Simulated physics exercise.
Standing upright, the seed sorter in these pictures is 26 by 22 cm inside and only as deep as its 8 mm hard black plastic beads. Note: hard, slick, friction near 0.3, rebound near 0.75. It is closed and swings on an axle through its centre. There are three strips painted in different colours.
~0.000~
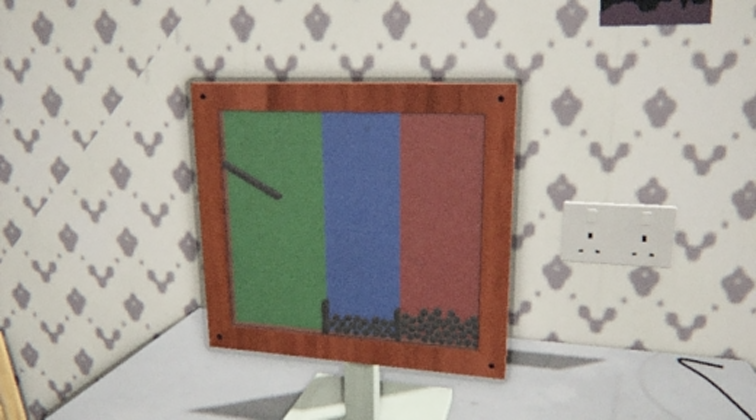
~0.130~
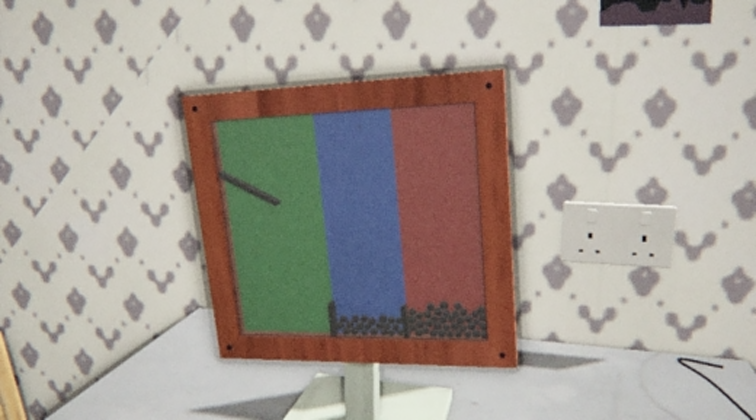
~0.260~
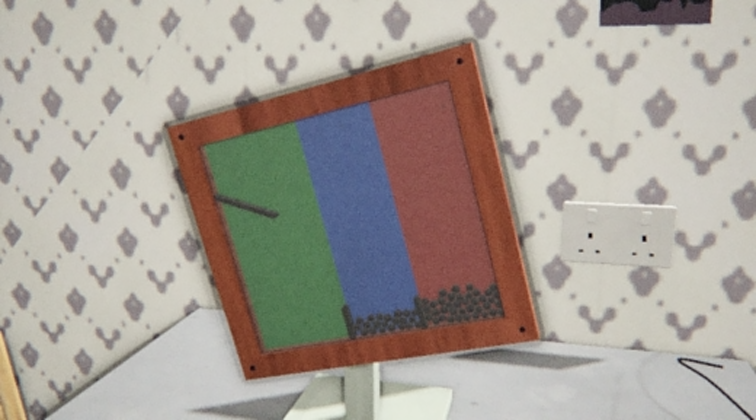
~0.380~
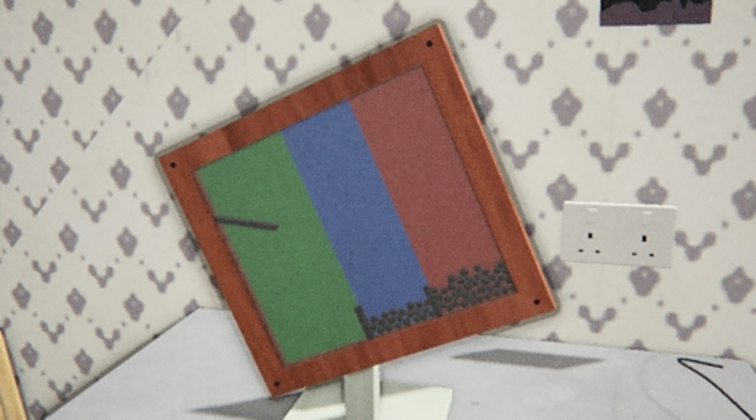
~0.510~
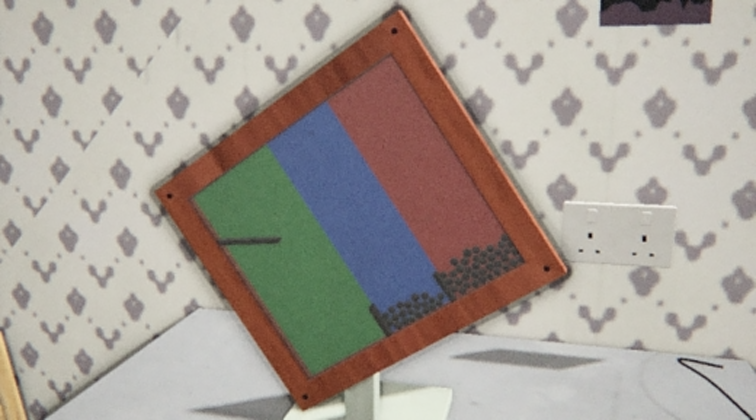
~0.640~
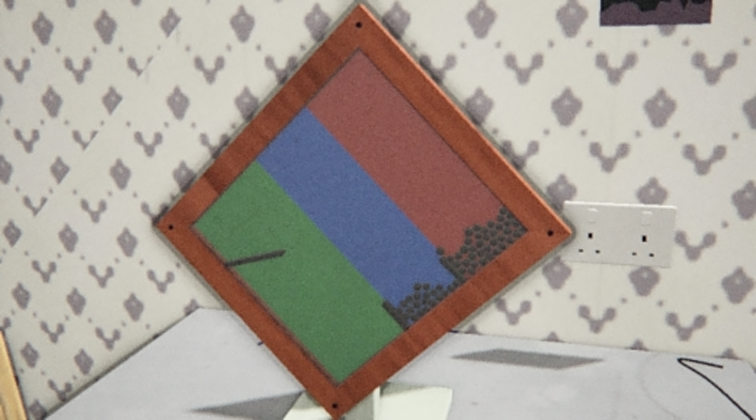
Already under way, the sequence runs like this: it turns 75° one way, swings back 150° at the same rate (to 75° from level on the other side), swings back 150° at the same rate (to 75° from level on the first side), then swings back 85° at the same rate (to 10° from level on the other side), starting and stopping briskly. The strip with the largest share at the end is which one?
That is the one marked green.
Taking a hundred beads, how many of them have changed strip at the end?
About 50 per cent.
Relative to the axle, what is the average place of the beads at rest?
The middle sits around 2 cm left of it and 10 cm below it.
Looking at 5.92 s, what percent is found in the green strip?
About 45 percent of the load.
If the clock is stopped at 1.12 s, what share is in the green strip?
Roughly 20 %.
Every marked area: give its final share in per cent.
In per cent: Red strip gets 25, blue strip gets 30, green strip gets 45.
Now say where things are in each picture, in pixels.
In the first picture, level; about 60 beads; load centre (413, 328); top bead (438, 312); red (441, 231), blue (362, 227), green (276, 222).
In the second picture, turned 5° anticlockwise; load centre (421, 323); top bead (458, 306).
In the third picture, turned 15° anticlockwise; load centre (436, 311); top bead (494, 287); wall ends (417, 299), (345, 307), (275, 215).
In the fourth picture, turned 24° anticlockwise; load centre (448, 298); top bead (501, 264).
In the fifth picture, turned 34° anticlockwise; load centre (457, 282); top bead (505, 238).
In the sixth picture, turned 44° anticlockwise; load centre (463, 264); top bead (503, 211); red (415, 166), blue (358, 219), green (299, 274).
After 1.12 s, it stands 75° anticlockwise; the beads' middle is 9 cm right of and level with the centre; red 50 %, blue 30 %, green 20 %.
After 5.92 s, it stands 32° anticlockwise; the beads' middle is 3 cm right of and 10 cm below the centre; red 25 %, blue 30 %, green 45 %.
After 6.54 s, it stands 10° clockwise; the beads' middle is 4 cm left of and 10 cm below the centre; red 25 %, blue 30 %, green 45 %.
Settled by 7.4 s, it stands 10° clockwise; red 25 %, blue 30 %, green 45 %.
